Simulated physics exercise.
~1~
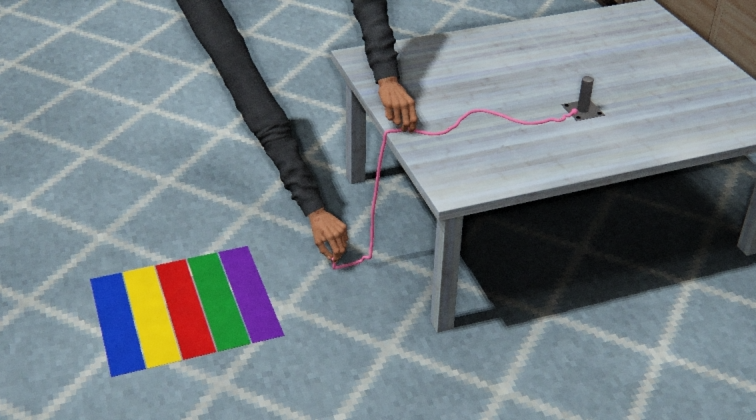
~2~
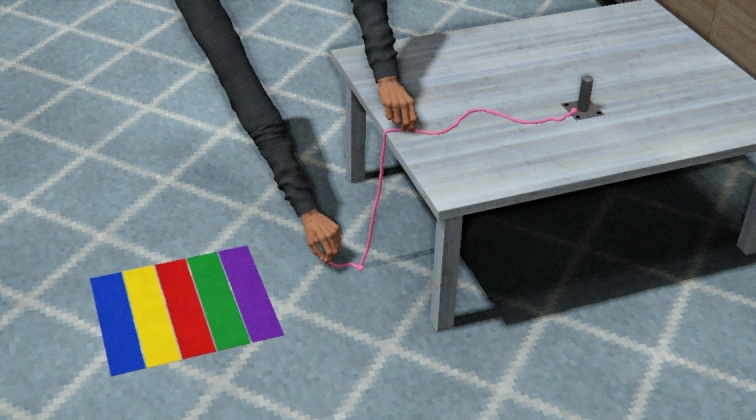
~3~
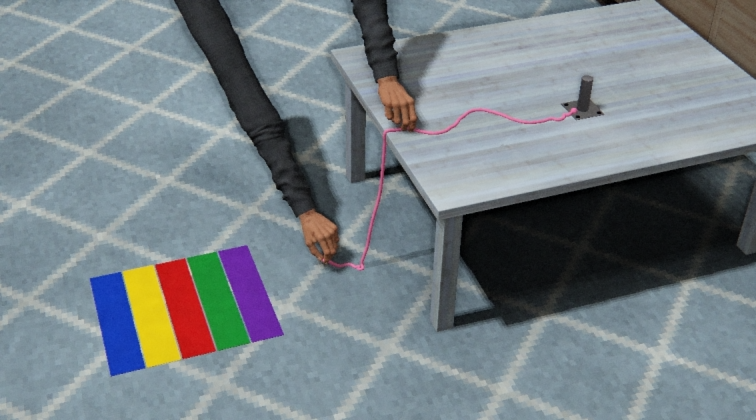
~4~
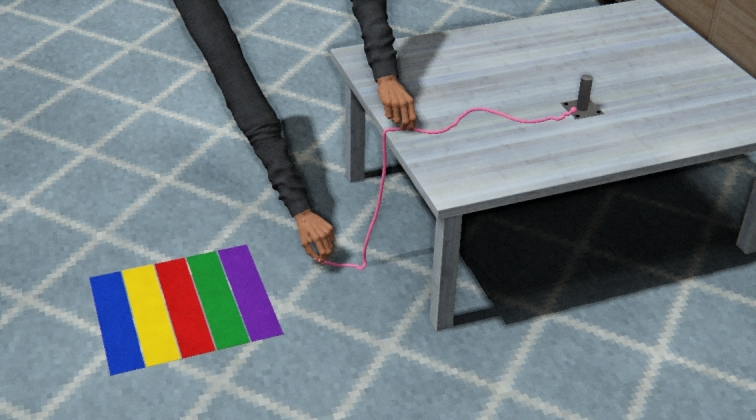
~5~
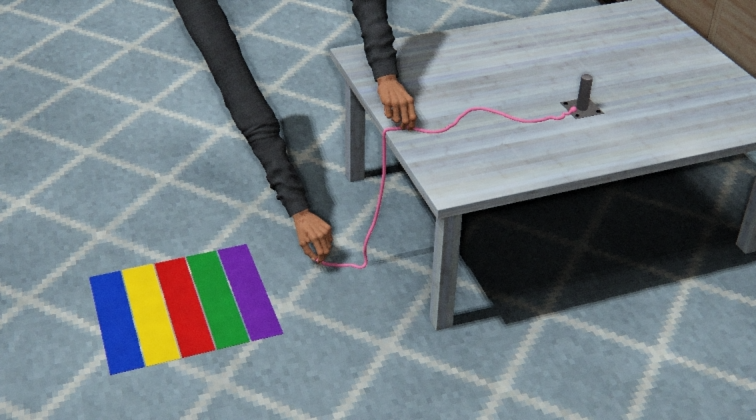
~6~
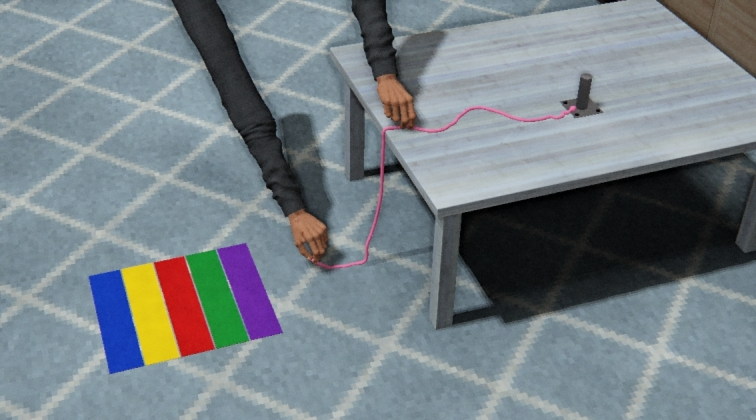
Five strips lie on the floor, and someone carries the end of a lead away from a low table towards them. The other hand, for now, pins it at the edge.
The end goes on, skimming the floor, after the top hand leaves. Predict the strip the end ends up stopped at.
The end ends up at the red strip.
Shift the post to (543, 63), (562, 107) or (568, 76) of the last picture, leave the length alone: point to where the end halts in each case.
First (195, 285), then (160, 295), then (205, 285).
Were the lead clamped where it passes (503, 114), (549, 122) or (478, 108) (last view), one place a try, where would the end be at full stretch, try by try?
Roughly (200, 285), (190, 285) and (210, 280).
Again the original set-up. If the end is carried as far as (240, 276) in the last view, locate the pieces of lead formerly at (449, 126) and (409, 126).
You'll find them at about (419, 128) and about (383, 144).
Soon after, end near (240, 276); over purple.
Then, end near (203, 284); over green.
At full stretch, end near (182, 288); over red. It gets as far as the red strip.
